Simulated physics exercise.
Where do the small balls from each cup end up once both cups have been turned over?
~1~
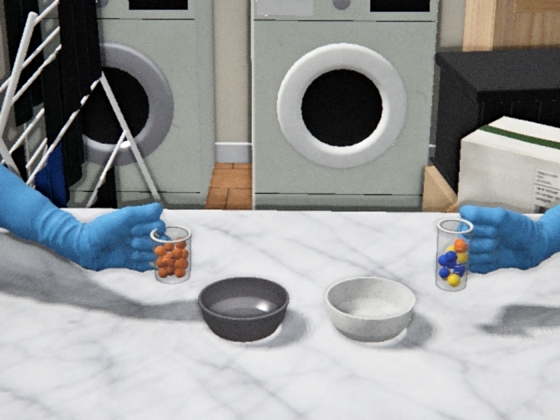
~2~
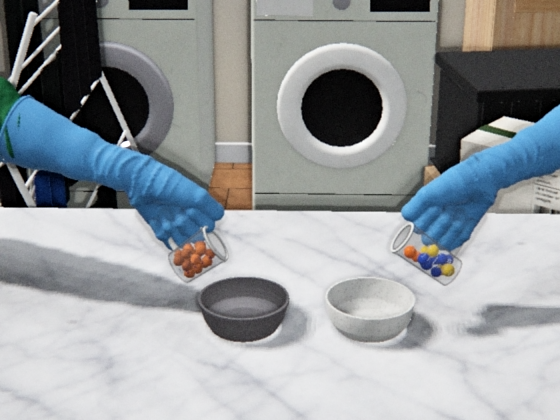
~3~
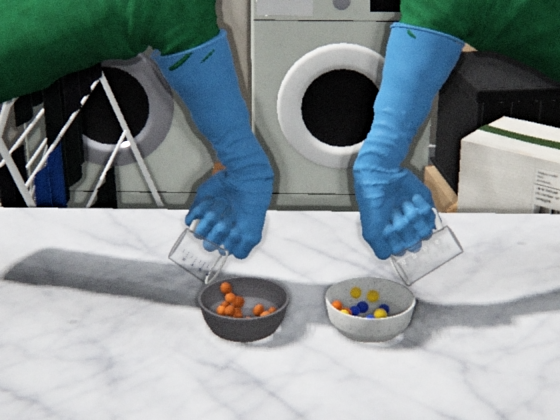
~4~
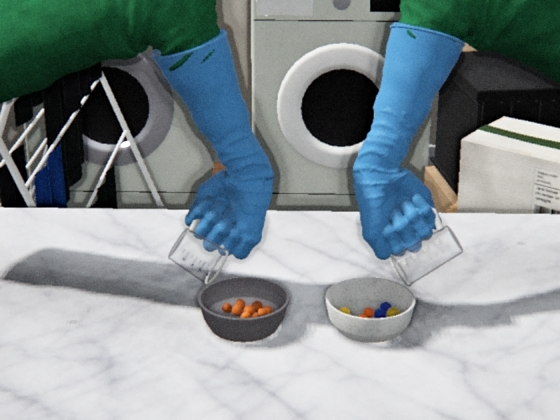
The orange balls all end up in the dark bowl on the left, and the mixed-colour balls all end up in the pale bowl on the right. None lie outside on the marble surface.
